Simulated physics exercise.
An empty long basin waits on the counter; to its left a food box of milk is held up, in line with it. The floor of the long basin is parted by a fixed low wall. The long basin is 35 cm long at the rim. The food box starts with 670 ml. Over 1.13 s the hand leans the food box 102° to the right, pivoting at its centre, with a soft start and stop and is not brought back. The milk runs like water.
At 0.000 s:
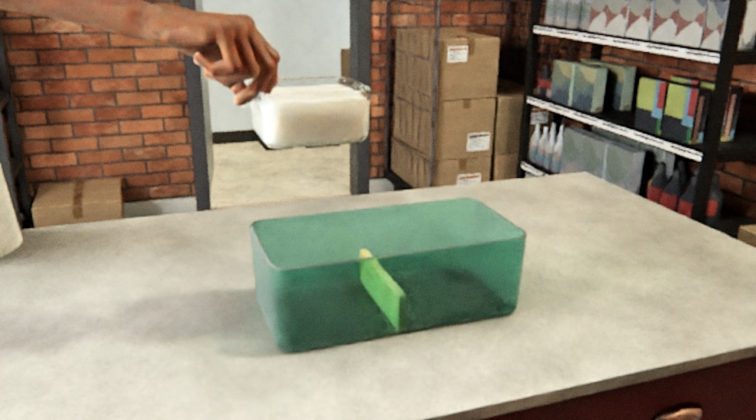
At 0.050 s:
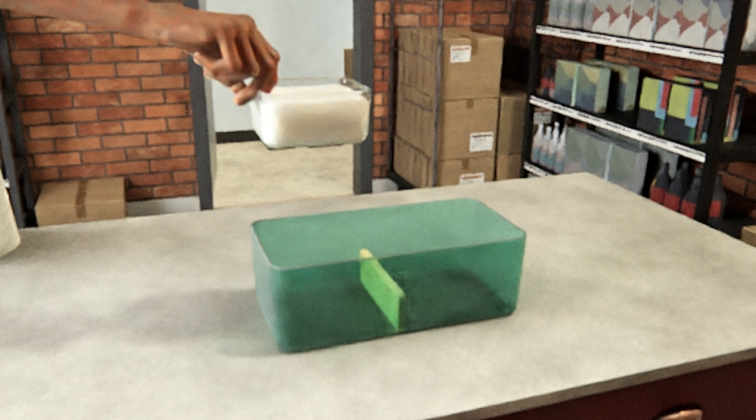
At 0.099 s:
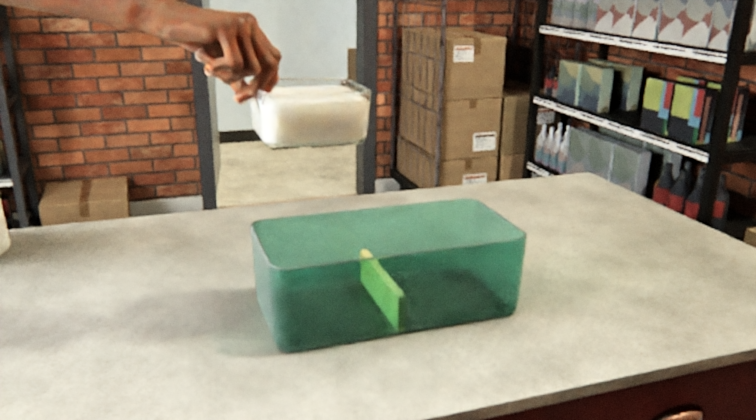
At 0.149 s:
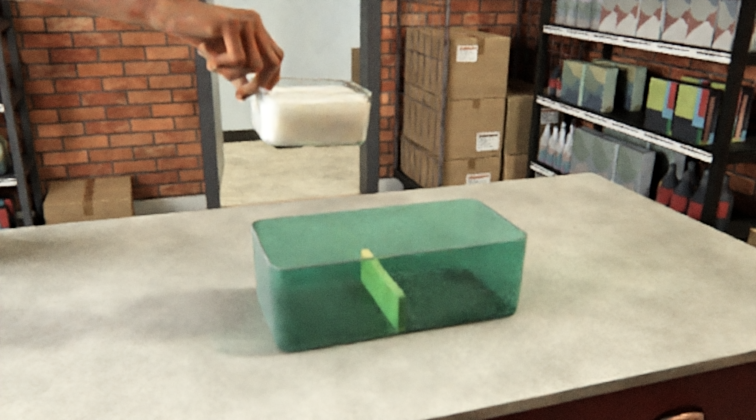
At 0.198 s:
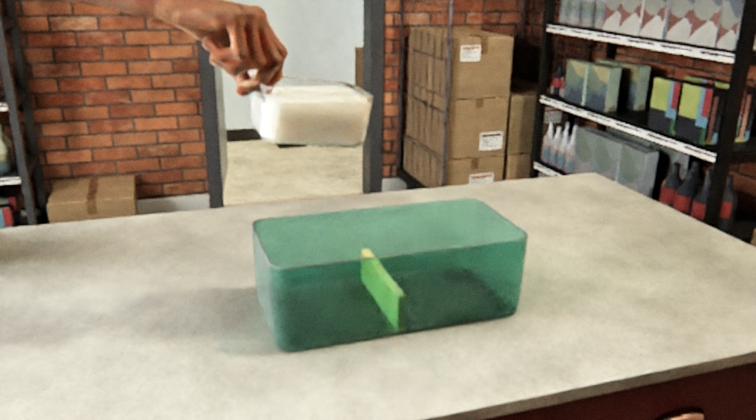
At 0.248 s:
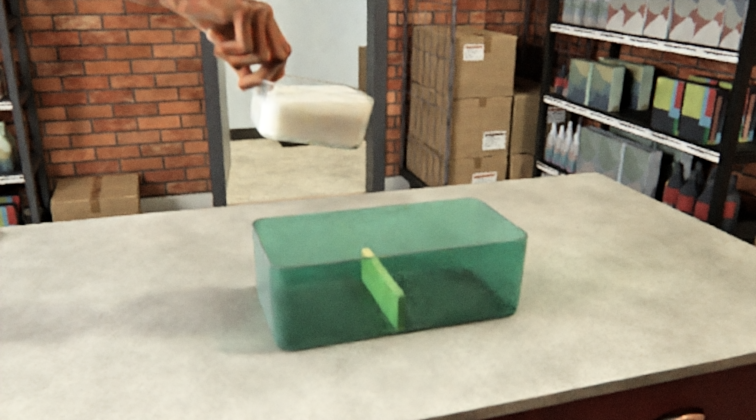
A hand held a clear box of milk above an empty green basin with a bright green divider on a counter, then slowly leaned the box slightly to the right.
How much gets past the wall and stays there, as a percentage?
The far part has some 78 per cent.
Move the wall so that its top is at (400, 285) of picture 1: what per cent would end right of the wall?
In that case some 65 per cent.
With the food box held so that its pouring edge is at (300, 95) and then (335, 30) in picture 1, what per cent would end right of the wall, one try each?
In turn about 0 and 70 per cent.
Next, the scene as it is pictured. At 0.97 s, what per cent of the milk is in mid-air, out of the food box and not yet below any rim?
Near 9 in a hundred.
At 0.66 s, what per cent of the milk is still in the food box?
Near 44 in a hundred.
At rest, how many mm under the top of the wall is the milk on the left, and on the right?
Some 46 mm on the left and 34 mm on the right.
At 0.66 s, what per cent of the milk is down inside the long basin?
Some 16 per cent.
After 0.66 s the tilt is 65° and 43 per cent is still to pour, 1 is left of the wall and 16 right of it.
After 0.97 s the tilt is 97° and 8 per cent is still to pour, 6 is left of the wall and 77 right of it.
After 1.28 s the tilt is 102° and 0 per cent is still to pour, 19 is left of the wall and 78 right of it.
After 1.63 s the tilt is 102° and 0 per cent is still to pour, 21 is left of the wall and 78 right of it.
In the end 21 per cent lies left of the wall, 78 right of it and 2 outside.
